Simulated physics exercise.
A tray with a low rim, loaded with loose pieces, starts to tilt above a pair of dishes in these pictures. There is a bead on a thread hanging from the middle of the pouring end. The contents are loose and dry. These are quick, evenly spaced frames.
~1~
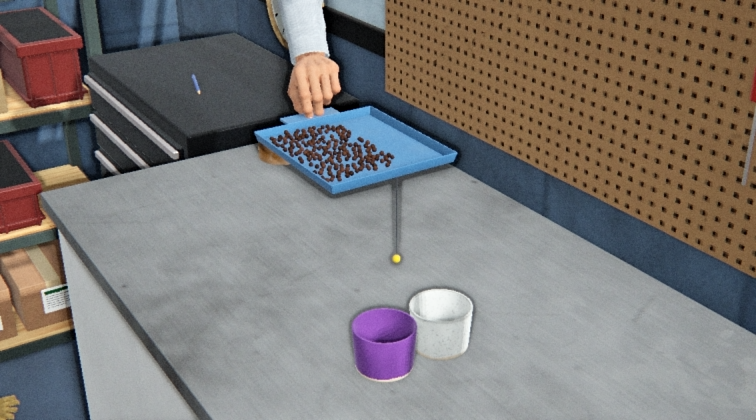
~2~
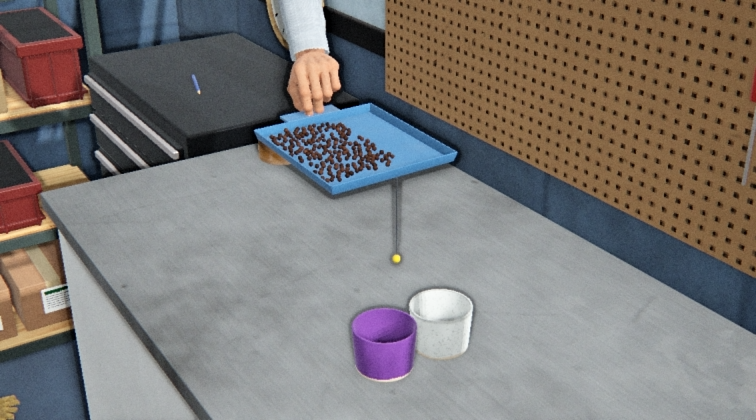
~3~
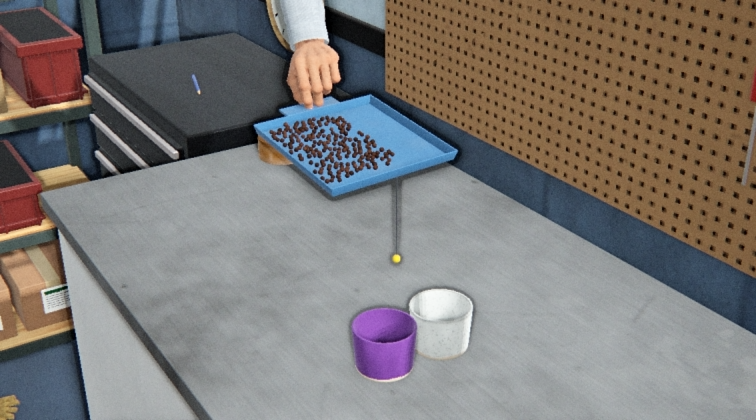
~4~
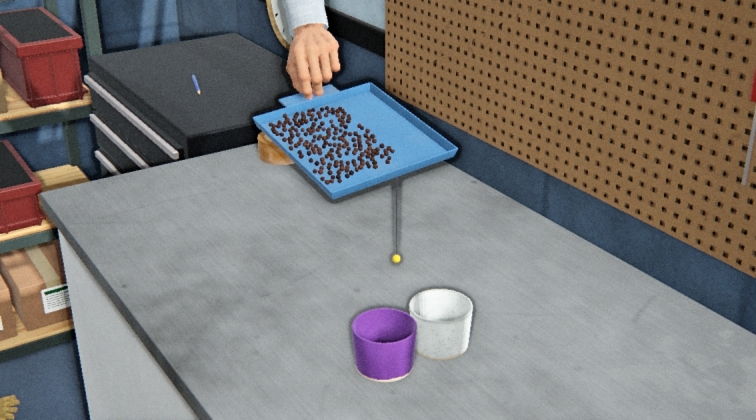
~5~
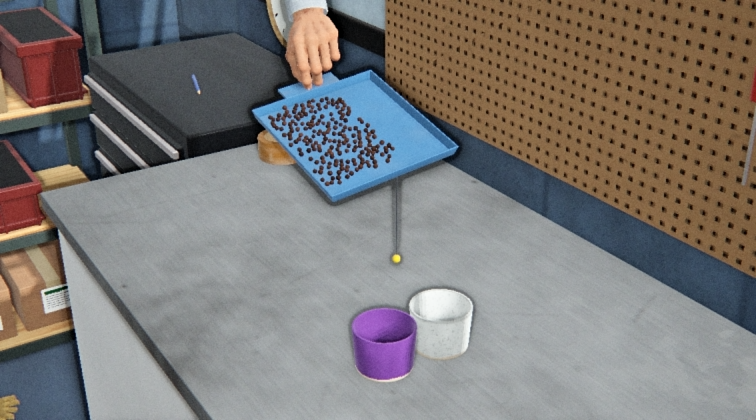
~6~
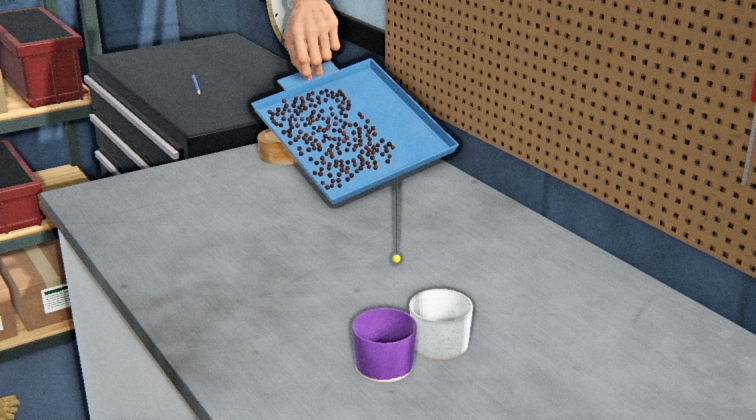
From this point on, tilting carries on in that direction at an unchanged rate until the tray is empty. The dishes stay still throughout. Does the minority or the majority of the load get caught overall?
The dishes gather below half.
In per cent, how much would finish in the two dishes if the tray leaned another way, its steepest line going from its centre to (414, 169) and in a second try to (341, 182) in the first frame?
First case about 0 percent; second case about 0 percent.
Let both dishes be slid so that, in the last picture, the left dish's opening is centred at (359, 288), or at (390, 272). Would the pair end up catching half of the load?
For the two places in order: A majority share, a minority share.
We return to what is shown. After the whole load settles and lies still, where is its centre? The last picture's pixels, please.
Near pixel (342, 336).
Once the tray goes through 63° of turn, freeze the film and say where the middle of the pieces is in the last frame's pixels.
Near the pixel (341, 186).
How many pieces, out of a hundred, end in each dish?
The left dish ends with 0 per cent of the load and the right dish with 0 per cent.
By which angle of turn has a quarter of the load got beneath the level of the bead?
The angle is around 90°.
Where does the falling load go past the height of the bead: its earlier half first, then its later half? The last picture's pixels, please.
The first part passes (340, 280); everything after passes (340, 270).
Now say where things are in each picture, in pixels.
Corners of the pouring end (333, 184) and (453, 152), level; middle of the load (326, 151), allspice berries; left dish (402, 358); right dish (459, 336); bead on its thread (396, 259), in the first picture.
Corners of the pouring end (333, 185) and (454, 152), level; middle of the load (326, 150), in the second picture.
Corners of the pouring end (333, 187) and (454, 150), tipped barely, lowest at the left corner; middle of the load (326, 147), in the third picture.
Corners of the pouring end (333, 190) and (454, 148), tipped a little, lowest at the left corner; middle of the load (326, 143), in the fourth picture.
Corners of the pouring end (333, 194) and (454, 146), tipped clearly, lowest at the left corner; middle of the load (326, 139), in the fifth picture.
Corners of the pouring end (333, 197) and (455, 144), tipped clearly, lowest at the left corner; middle of the load (325, 136), just a few on the move; left dish (402, 358); right dish (459, 336), in the sixth picture.
Just after the last frame, tray tipped steeply; almost all on the tray; just a few outside both; about a tenth in the air.
A moment on, tray tipped past a quarter turn; about a tenth on the tray; just a few in the left dish; just a few in the right dish; roughly half outside both; roughly a third in the air.
Further on, tray tipped past a quarter turn; just a few in the left dish; just a few in the right dish; almost all outside both.
When it is over, tray tipped past a quarter turn; just a few in the left dish; just a few in the right dish; almost all outside both.
